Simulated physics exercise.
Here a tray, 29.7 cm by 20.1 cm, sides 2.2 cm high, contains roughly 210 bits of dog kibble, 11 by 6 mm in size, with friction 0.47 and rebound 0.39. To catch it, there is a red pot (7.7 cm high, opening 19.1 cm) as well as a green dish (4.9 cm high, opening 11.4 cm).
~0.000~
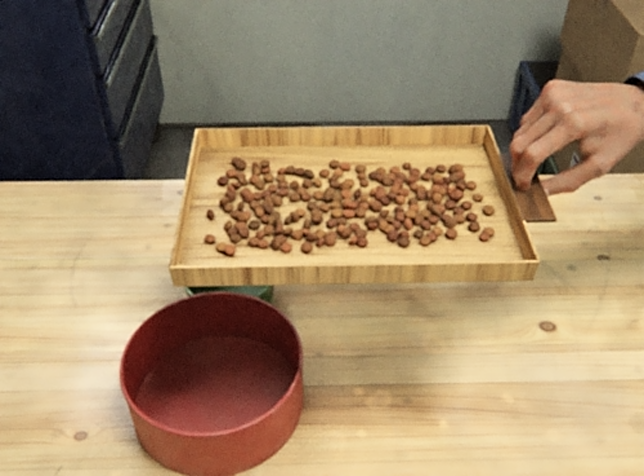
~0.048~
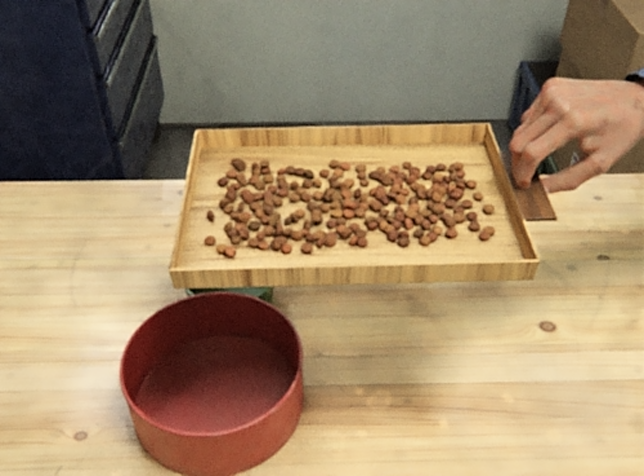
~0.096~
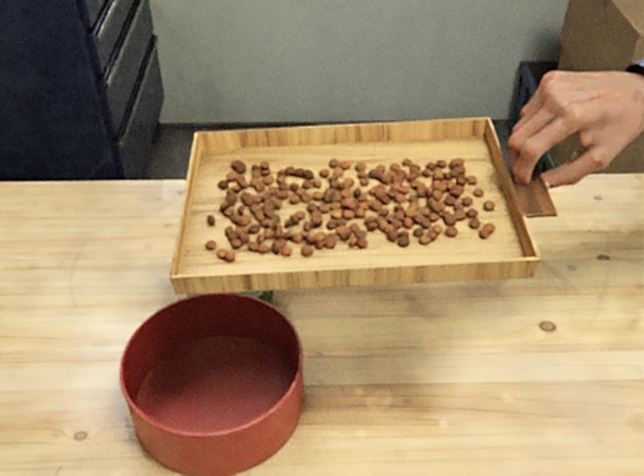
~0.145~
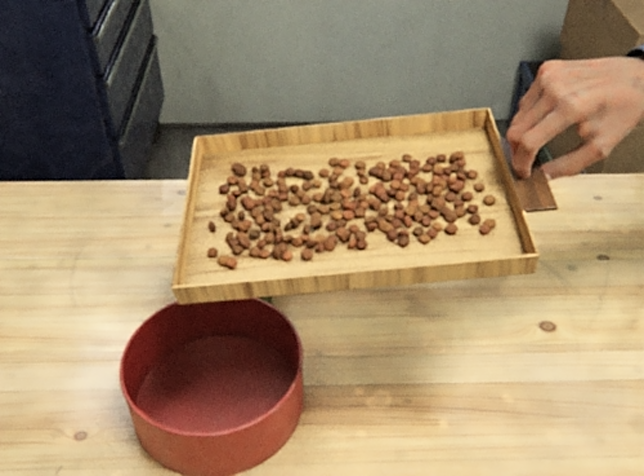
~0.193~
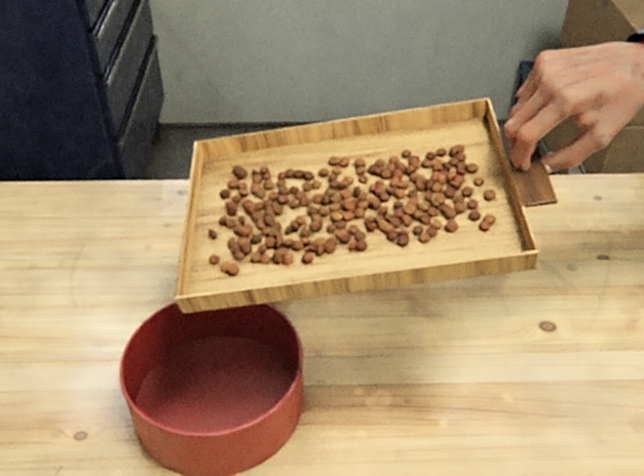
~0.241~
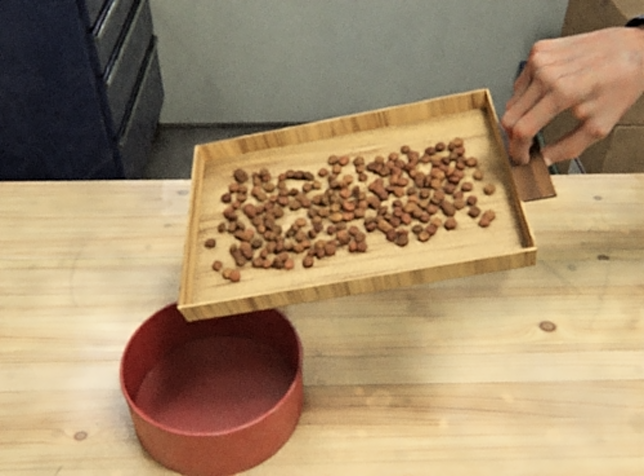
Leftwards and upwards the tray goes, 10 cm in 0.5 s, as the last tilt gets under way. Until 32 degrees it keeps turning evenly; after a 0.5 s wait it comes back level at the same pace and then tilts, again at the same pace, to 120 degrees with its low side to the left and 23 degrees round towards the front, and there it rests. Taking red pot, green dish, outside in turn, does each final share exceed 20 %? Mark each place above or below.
Marks: Red pot above, green dish below, outside below.
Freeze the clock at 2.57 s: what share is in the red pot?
5 %.
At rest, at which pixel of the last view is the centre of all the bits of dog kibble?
(237, 395).
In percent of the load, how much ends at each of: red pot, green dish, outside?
Final tally - in the red pot 90, in the green dish 0, outside 10.
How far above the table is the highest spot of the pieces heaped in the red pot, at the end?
2.0 cm, give or take.
After 1.14 s, tilt 26 degrees; tray 100 %; middle of all pieces on or above the table near (271, 266).
After 1.88 s, tilt 26 degrees; tray 100 %; middle of all pieces on or above the table near (187, 241).
After 2.57 s, tilt 83 degrees; tray 75 %, red pot 5 %, in the air 20 %; middle of all pieces on or above the table near (228, 296).
After 3.23 s, tilt 120 degrees; outside 10 %, red pot 90 %; middle of all pieces on or above the table near (235, 395).
At rest (3.8 s), tray 0 %, outside 10 %, red pot 90 %, green dish 0 %.
